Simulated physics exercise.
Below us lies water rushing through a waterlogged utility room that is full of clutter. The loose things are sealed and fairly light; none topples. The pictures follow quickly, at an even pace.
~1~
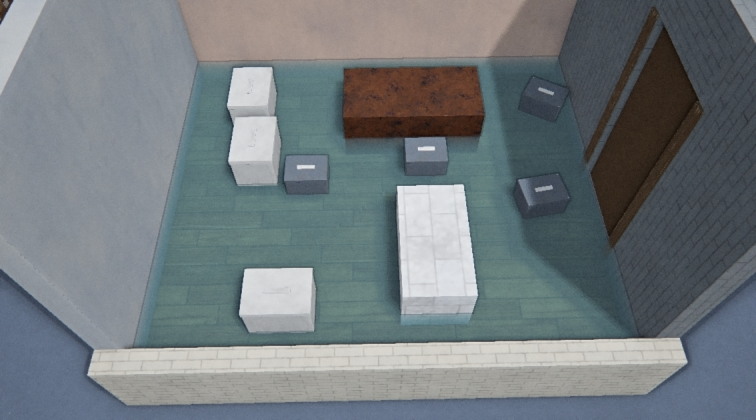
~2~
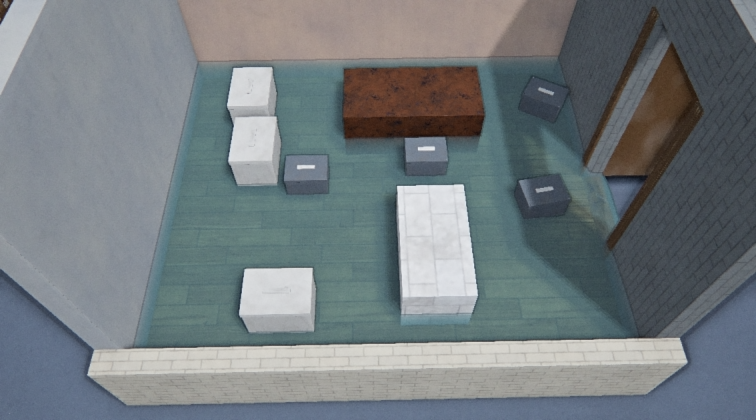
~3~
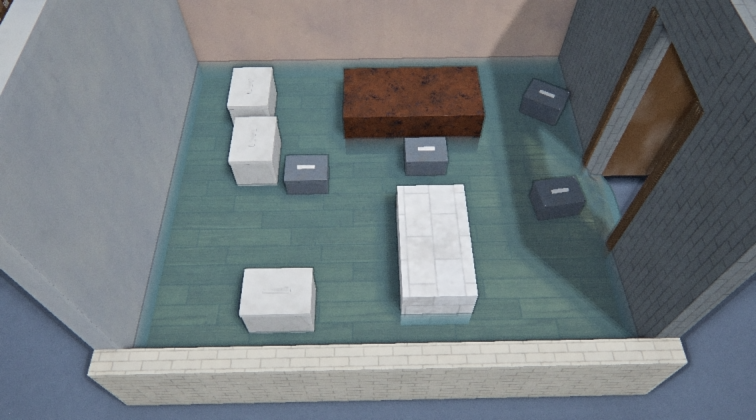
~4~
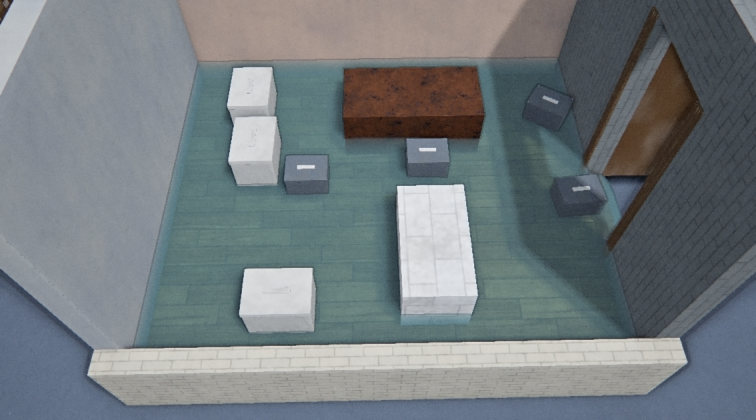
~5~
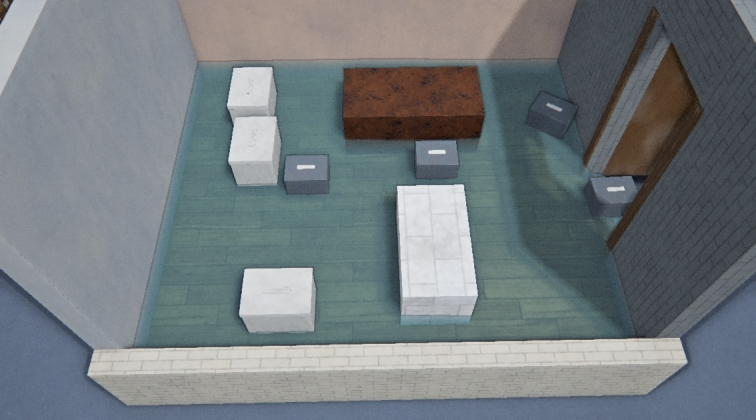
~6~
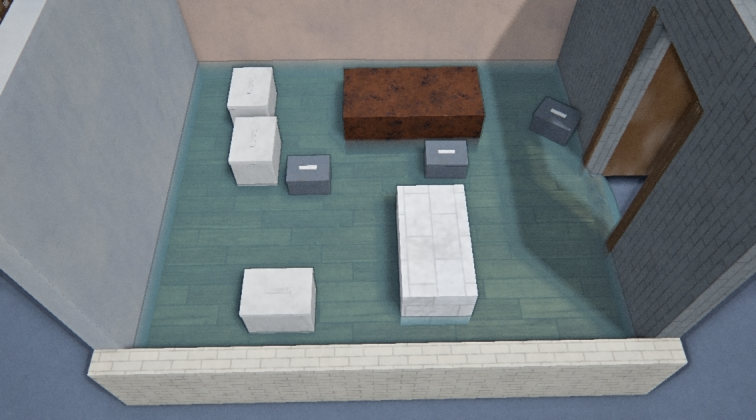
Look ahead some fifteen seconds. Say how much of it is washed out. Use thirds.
Share: Between one and two thirds.
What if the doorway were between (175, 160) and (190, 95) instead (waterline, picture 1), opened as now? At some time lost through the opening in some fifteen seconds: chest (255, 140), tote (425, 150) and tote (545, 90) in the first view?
In that order: Washed out, gone, kept in.
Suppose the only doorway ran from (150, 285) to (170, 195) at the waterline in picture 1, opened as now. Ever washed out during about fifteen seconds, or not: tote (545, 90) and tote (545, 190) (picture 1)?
In turn: Inside, no.
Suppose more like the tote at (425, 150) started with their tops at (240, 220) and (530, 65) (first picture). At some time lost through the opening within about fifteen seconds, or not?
In that order: Left behind, yes.
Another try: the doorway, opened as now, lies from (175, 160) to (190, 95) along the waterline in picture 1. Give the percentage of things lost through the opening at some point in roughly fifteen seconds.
I make it 60 per cent.
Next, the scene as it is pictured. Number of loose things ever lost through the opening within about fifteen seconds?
It comes to 4.
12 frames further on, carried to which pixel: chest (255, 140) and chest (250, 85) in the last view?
At about (300, 142) and (281, 88).
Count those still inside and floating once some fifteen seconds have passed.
3 of them.
A moment on, 1 of 7 are out; 6 afloat.
Next, 3 of 7 are out; 4 afloat.
Later, 3 of 7 are out; 4 afloat.
In the end, 4 of 7 are out; 3 afloat.
